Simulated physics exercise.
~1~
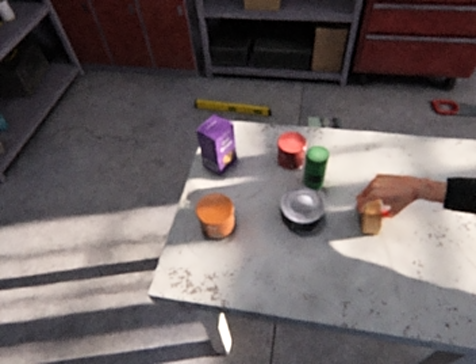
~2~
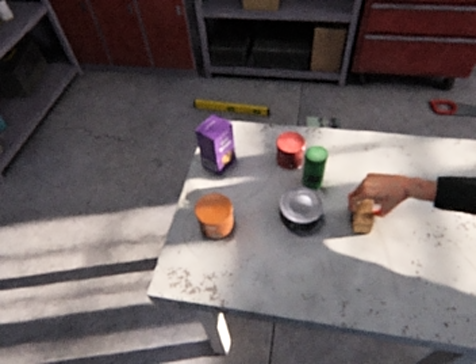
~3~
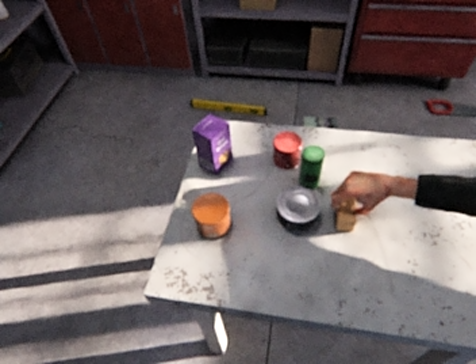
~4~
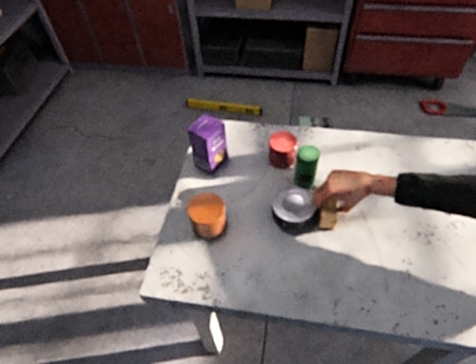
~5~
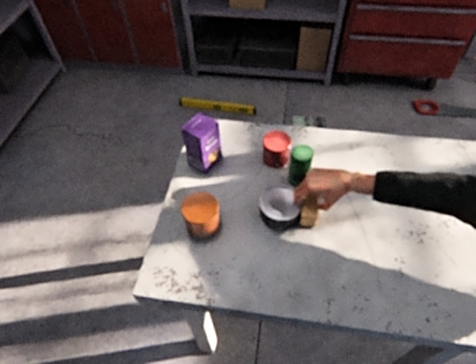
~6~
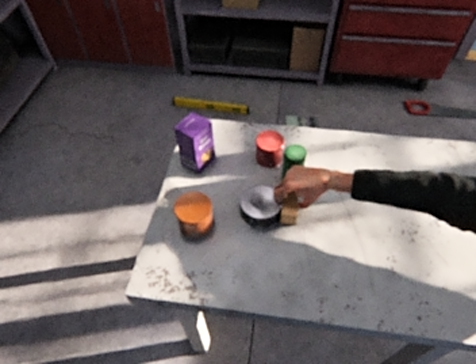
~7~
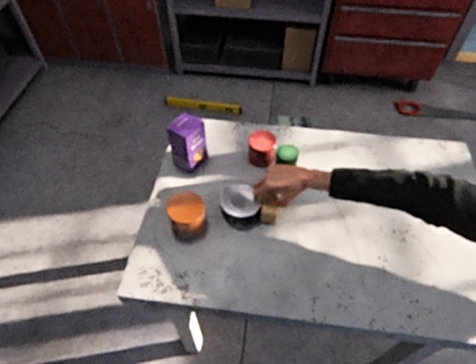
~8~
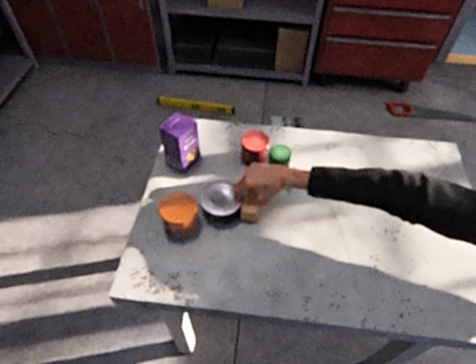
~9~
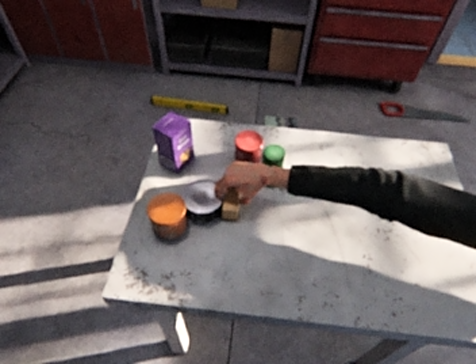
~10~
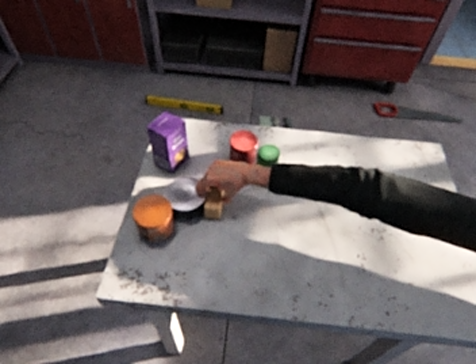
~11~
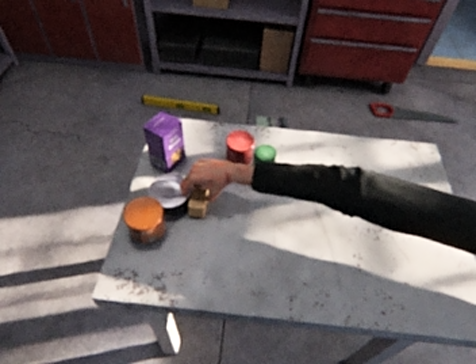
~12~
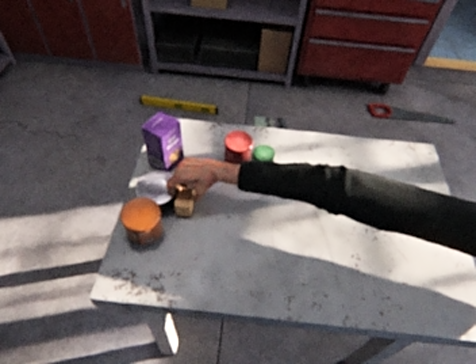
On a worn workshop table, a hand with a small block pushes a black tub left into an orange tub, shifting both.
